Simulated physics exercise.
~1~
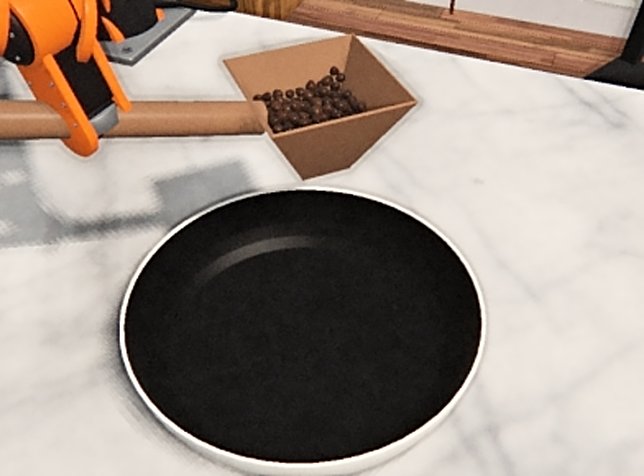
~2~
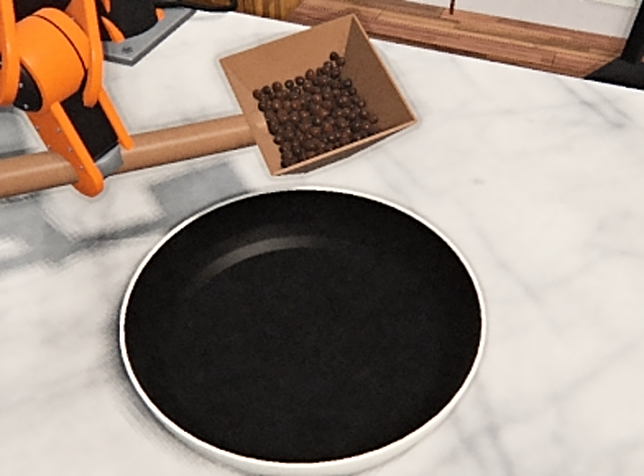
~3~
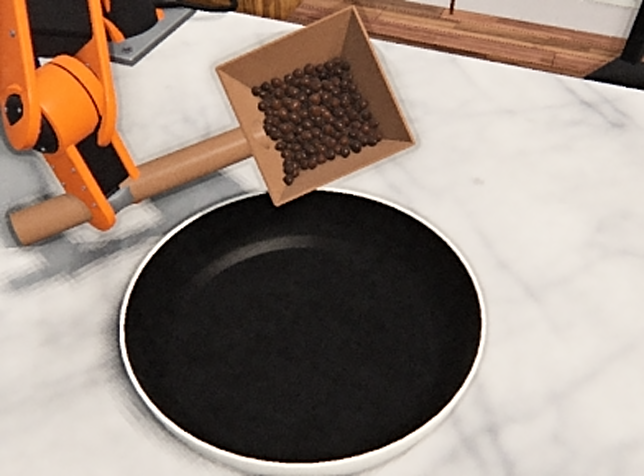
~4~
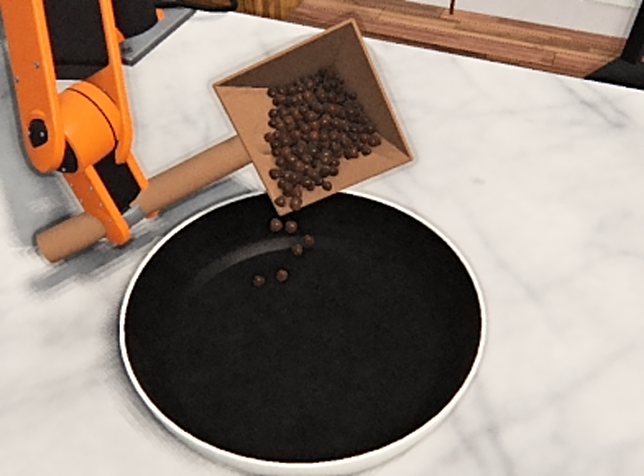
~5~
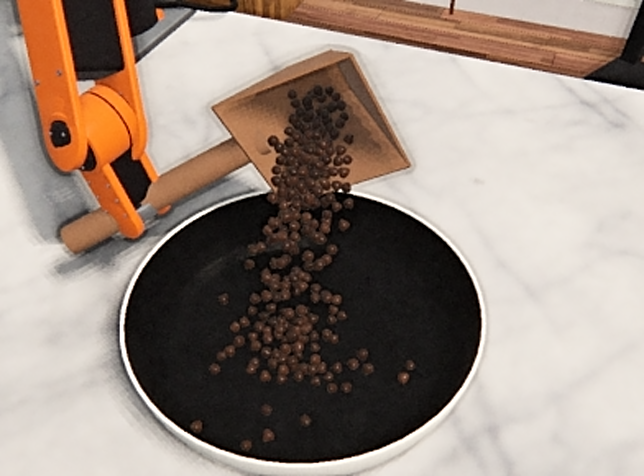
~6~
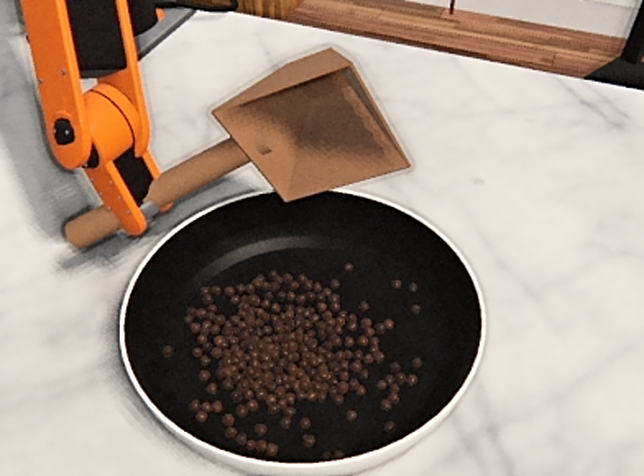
A brown, square-sided scoop full of dark coffee beans is held by its long handle in an orange robot arm at the upper left, seen from above at an angle. Below it, a round black pan with a white rim sits on a pale marble counter, with a strip of wooden floor behind. The arm rolls the scoop over towards the pan, and the beans slide to its lower edge. A few drop first, then a thick stream pours down and scatters. Finally the scoop hangs tipped over and empty, while the beans lie in a loose heap in the pan.
